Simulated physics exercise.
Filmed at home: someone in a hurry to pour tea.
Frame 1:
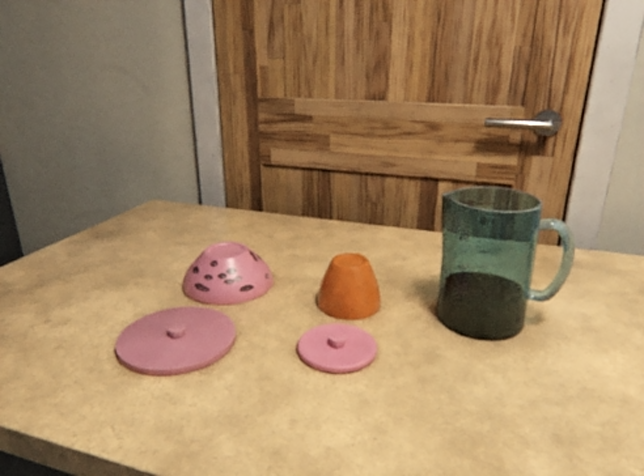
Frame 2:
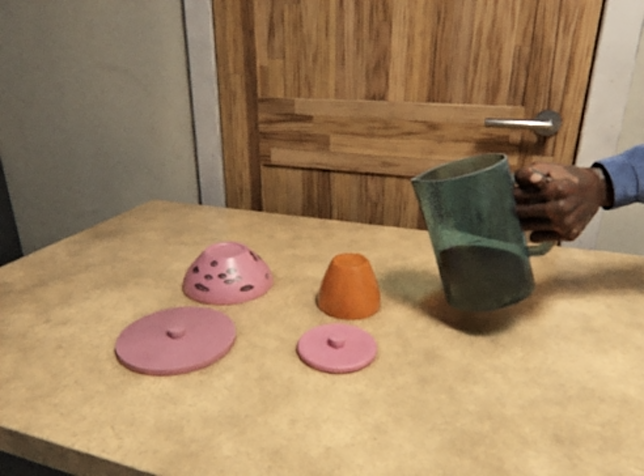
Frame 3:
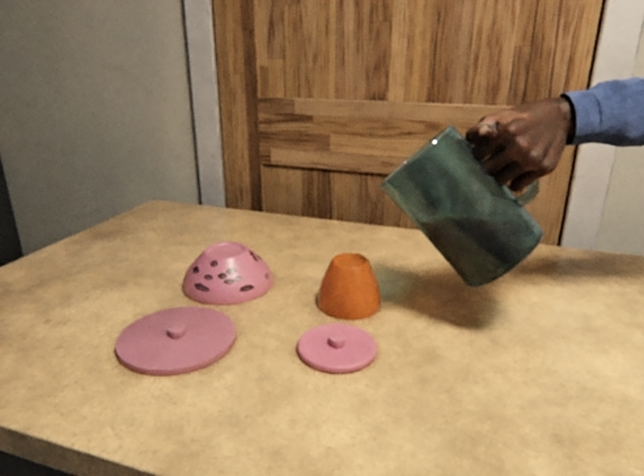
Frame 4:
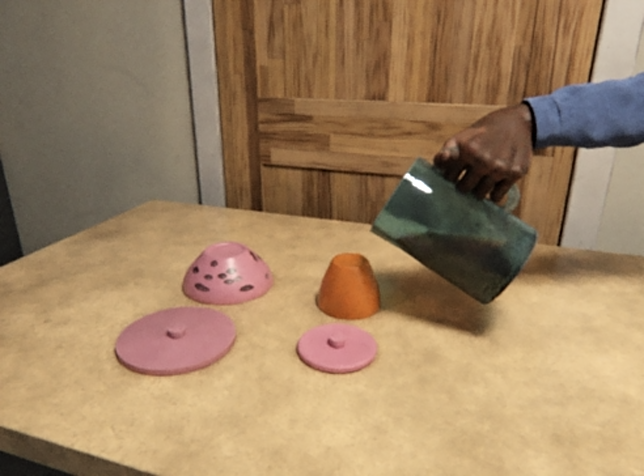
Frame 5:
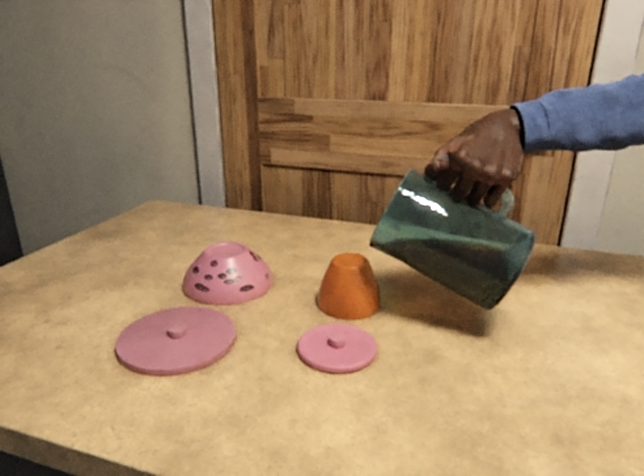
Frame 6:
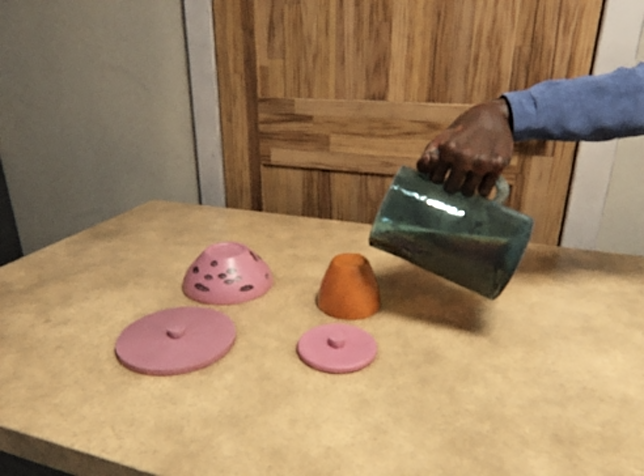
A hand lifting a green jug of dark liquid and tilting it leftward beside an upside-down orange cup on a table.
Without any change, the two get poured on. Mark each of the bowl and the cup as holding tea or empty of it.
Bowl empty, cup empty.
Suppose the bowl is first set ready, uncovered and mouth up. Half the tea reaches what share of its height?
The level comes to around 50 percent of the height.
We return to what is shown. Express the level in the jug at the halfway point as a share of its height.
Around 10 percent.
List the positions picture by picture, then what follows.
In the first frame, before the pour; jug (487, 259) about a quarter full; cup (350, 284) upside down; bowl (227, 269) upside down.
In the second frame, the jug is on its way; jug about a quarter full, surface at (483, 261); cup (350, 284) upside down.
In the third frame, tilting; jug (459, 204) tipped 45° with all of its load; bowl (227, 269) upside down.
In the fourth frame, no stream yet; jug (449, 228) tipped 60° with all of its load; cup (350, 284) upside down.
In the fifth frame, still nothing leaves it; jug (446, 237) tipped 65° with all of its load; bowl (227, 269) upside down.
In the sixth frame, on the point of pouring; jug (445, 229) tipped 70° with all of its load; cup (350, 284) upside down; bowl (227, 269) upside down.
A moment on, it runs off the upturned base of the cup.
Further on, it runs off the upturned base of the bowl.
When it is over, the cup is empty, in a puddle; the bowl is empty, in a puddle.
